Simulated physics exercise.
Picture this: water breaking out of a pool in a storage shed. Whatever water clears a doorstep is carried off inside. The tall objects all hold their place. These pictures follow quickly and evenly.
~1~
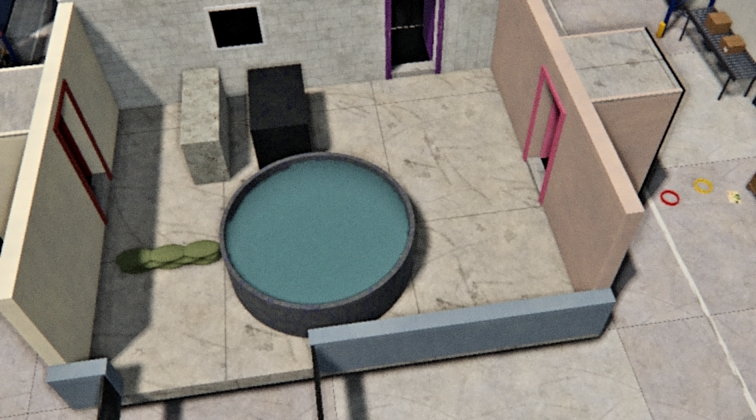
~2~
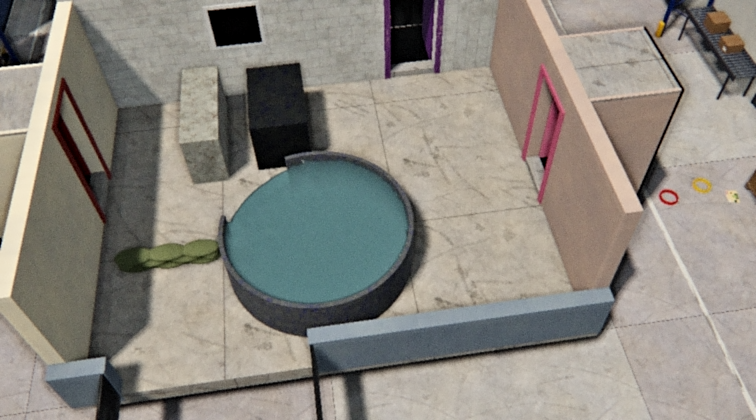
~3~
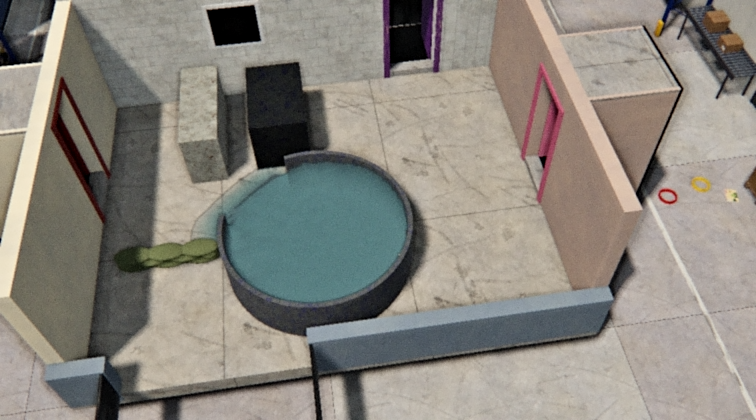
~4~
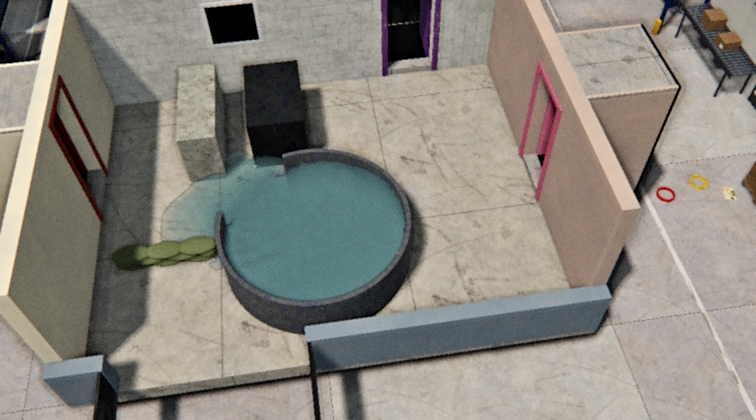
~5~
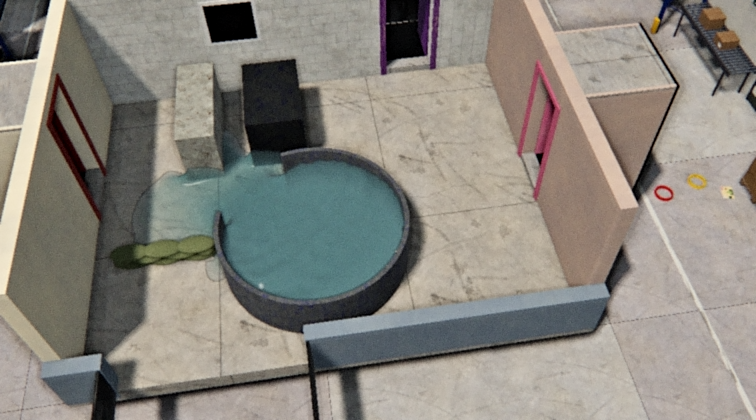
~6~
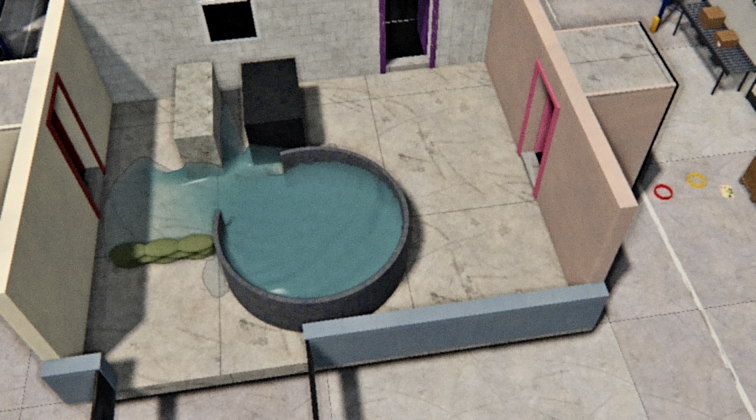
Round pool of still water opening at its far left side, water pouring out and spreading across the pale floor around blocks.
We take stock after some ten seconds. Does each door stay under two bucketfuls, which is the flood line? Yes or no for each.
Pink door - yes, stays under; purple door - yes, stays under; red door - no, it floods.
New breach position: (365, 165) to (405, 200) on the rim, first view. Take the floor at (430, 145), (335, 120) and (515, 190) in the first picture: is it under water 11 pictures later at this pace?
Soaked, untouched, soaked.
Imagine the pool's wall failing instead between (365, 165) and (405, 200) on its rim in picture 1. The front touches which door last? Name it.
Last: The one in red.
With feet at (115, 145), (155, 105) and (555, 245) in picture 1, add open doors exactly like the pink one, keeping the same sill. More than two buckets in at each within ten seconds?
They turn out over, over and short.
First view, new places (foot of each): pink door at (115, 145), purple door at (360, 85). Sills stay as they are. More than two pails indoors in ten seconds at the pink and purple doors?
After the change, the pink door overshoots, while the purple door falls short.
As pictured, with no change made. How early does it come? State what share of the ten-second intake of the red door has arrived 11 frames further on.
By then roughly 45 percent of the ten-second total is in.
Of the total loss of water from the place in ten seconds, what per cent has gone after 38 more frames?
Roughly 65 %.
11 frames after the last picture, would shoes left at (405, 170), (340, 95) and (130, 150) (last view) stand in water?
Point by point: Inundated, inundated, inundated.
A moment on, water covers 30 % of the floor; the pink door not reached, the purple door not reached, the red door under two buckets in.
Next, water covers 45 % of the floor; the pink door not reached, the purple door not reached, the red door far over two buckets in.
Then, water covers 70 % of the floor; the pink door wet at the sill, nothing in, the purple door wet at the sill, nothing in, the red door far over two buckets in.
Later, water covers 80 % of the floor; the pink door wet at the sill, nothing in, the purple door wet at the sill, nothing in, the red door far over two buckets in.
In the end, water covers 95 % of the floor; the pink door wet at the sill, nothing in, the purple door wet at the sill, nothing in, the red door far over two buckets in.
